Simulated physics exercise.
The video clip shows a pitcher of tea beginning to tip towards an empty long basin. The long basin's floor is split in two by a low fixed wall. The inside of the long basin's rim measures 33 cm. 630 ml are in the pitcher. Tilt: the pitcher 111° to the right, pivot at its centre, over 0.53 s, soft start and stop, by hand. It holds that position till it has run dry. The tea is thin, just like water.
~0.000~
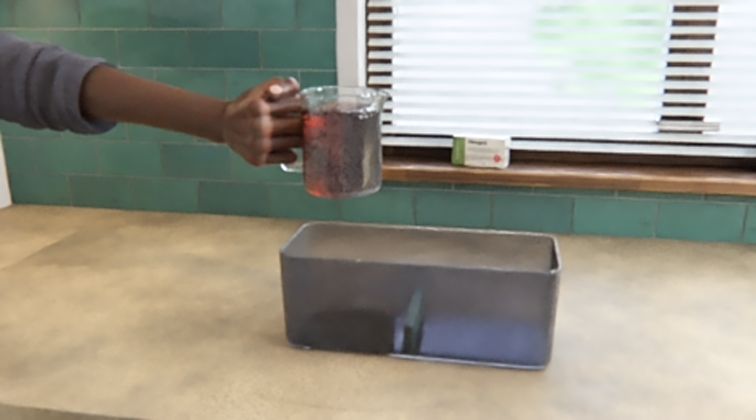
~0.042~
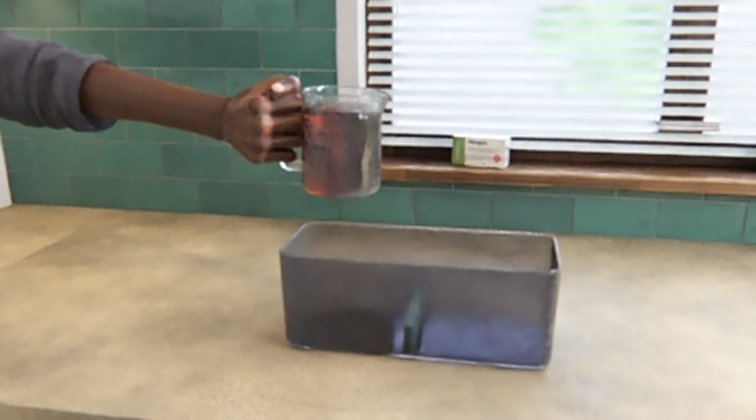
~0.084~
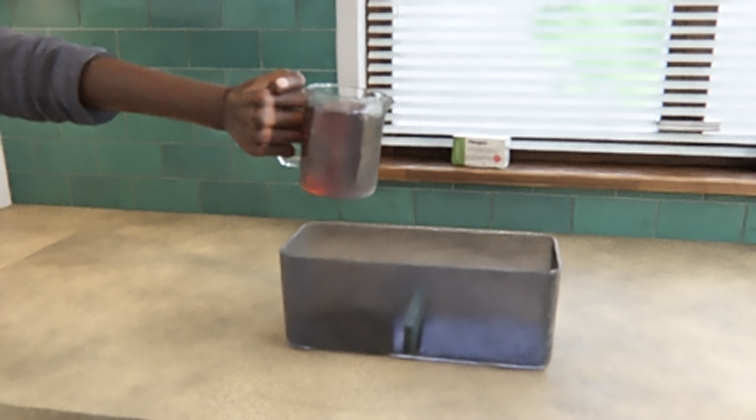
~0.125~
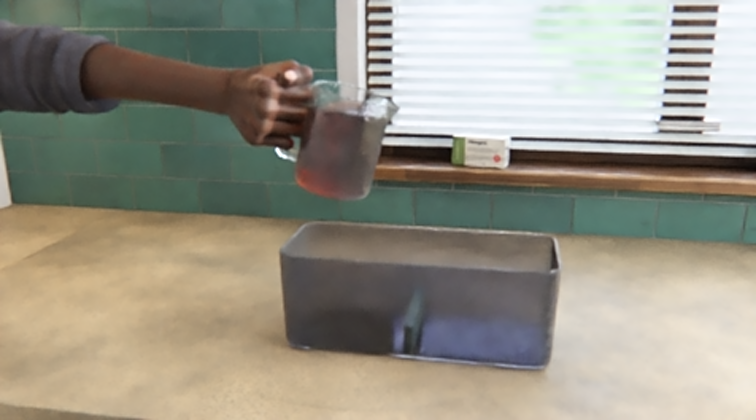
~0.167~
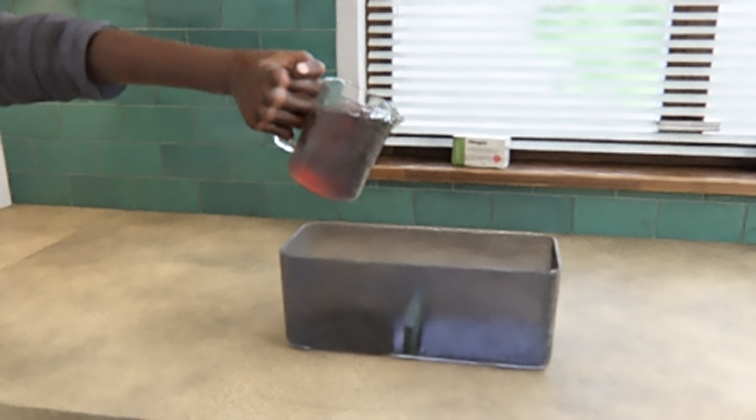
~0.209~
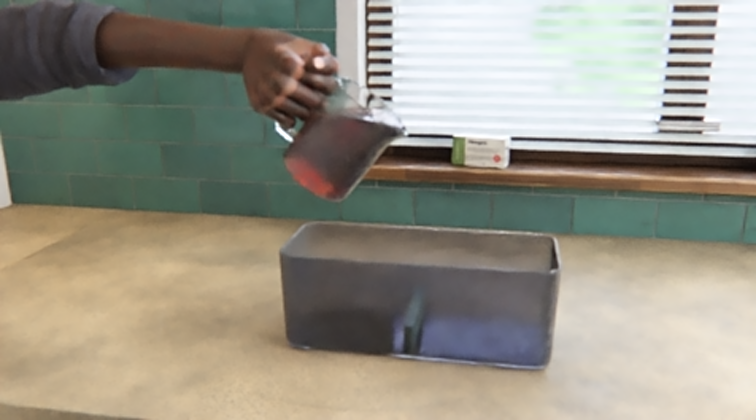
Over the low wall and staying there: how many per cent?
93 out of 100.
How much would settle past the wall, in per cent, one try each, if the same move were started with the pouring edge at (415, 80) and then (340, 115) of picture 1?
90 in a hundred, followed by 10 in a hundred.
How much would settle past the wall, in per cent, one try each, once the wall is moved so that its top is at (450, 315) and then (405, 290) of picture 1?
The first try gives 40 percent and the second 95 percent.
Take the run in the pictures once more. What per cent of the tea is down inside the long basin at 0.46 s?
Estimate - around 20 in a hundred parts.
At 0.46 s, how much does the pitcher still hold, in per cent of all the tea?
Near 56 in a hundred.
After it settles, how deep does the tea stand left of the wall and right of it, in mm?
Once settled, the left stands around 2 mm and the right around 30 mm.
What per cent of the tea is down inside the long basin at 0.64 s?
Roughly 72 %.
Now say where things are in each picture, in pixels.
It leans 0°; its right rim is at (390, 94); the tea meets the walls at (307, 106) and (380, 108); the long basin's rim runs from (292, 239) to (558, 254); the wall's top is at (415, 306), in the first picture.
It leans 2°; its right rim is at (391, 95); the tea meets the walls at (307, 106) and (381, 109), in the second picture.
It leans 7°; its right rim is at (395, 100); the tea meets the walls at (311, 104) and (383, 111), in the third picture.
It leans 15°; its right rim is at (400, 108); the tea meets the walls at (313, 110) and (389, 112), in the fourth picture.
It leans 25°; its right rim is at (405, 120); the tea meets the walls at (308, 124) and (392, 116), in the fifth picture.
It leans 37°; its right rim is at (408, 135); the tea meets the walls at (302, 131) and (404, 123), in the sixth picture.
By 0.46 s the tilt is 106° and 55 per cent is still to pour, 0 is left of the wall and 20 right of it.
By 0.64 s the tilt is 111° and 13 per cent is still to pour, 2 is left of the wall and 70 right of it.
By 0.82 s the tilt is 111° and 1 per cent is still to pour, 5 is left of the wall and 90 right of it.
By 1.03 s the tilt is 111° and 0 per cent is still to pour, 5 is left of the wall and 93 right of it.
At rest 5 per cent lies left of the wall, 93 right of it and 2 outside.
